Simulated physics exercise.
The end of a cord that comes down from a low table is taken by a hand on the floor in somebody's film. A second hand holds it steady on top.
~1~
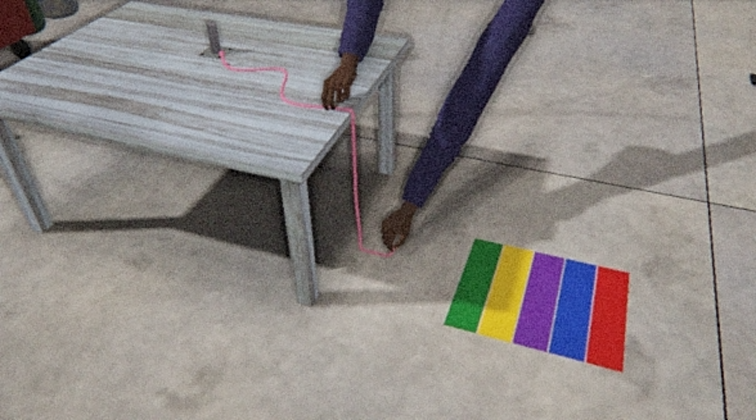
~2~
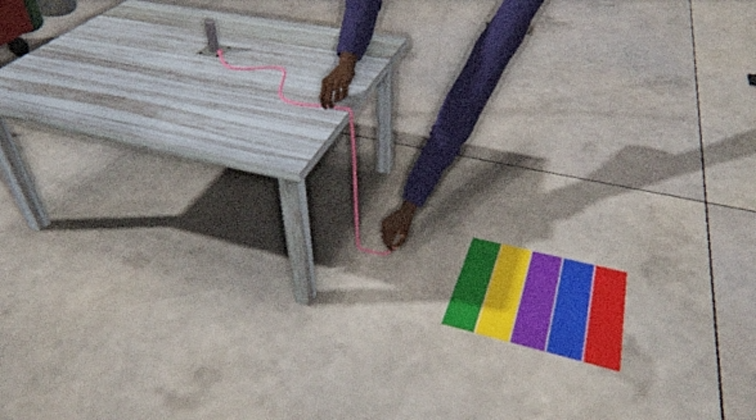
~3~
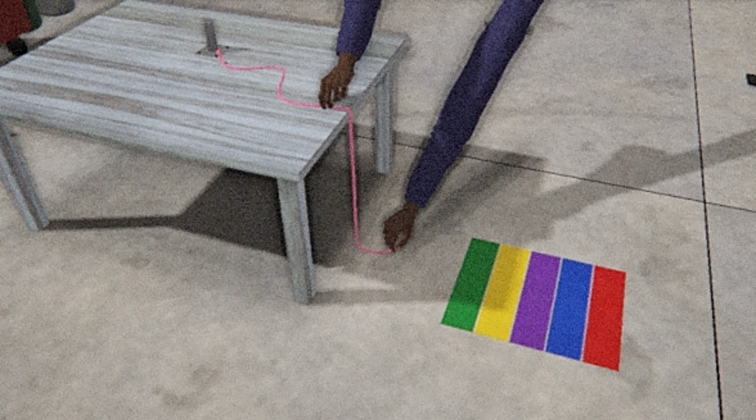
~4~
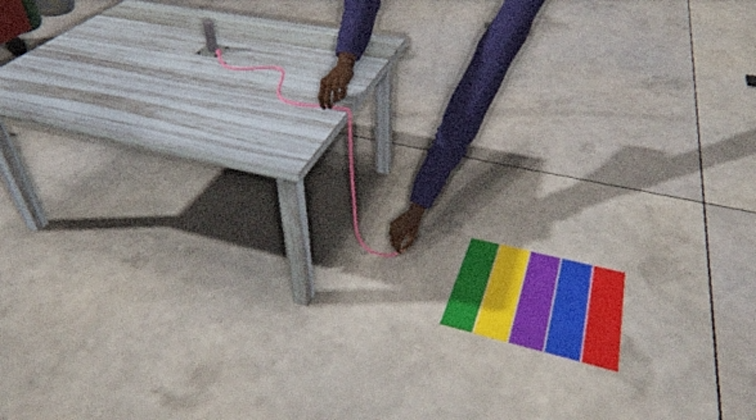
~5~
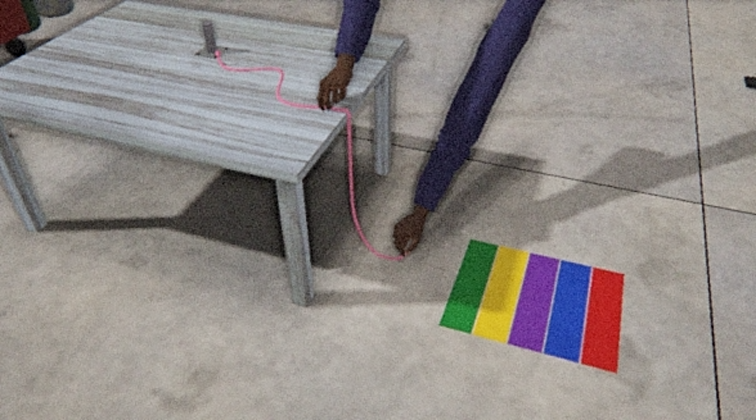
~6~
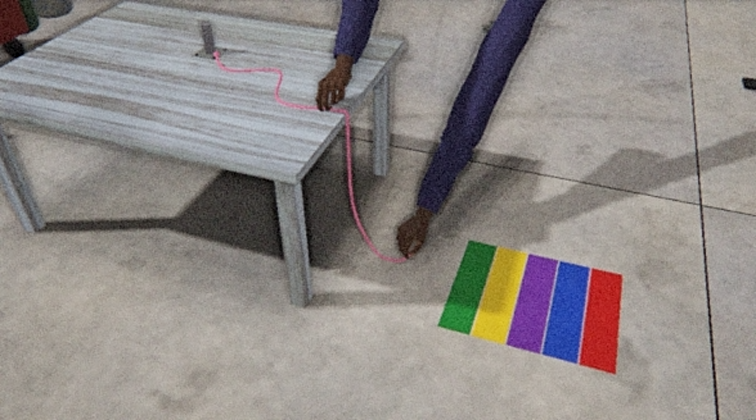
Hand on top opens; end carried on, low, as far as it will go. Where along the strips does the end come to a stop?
Above the purple strip.
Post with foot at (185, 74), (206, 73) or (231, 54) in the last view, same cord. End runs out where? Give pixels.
Going through the tries, you get (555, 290), then (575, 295), then (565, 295).
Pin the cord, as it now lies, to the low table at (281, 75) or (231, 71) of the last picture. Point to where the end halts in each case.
(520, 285); (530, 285).
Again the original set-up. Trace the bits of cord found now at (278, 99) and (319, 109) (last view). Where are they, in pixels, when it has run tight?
The first lands at (326, 98), while the second lands at (363, 122).
Soon after, end near (489, 275); over yellow.
After that, end near (522, 283); over purple.
At the stop, end near (541, 287); over purple. The end stops over the purple strip.
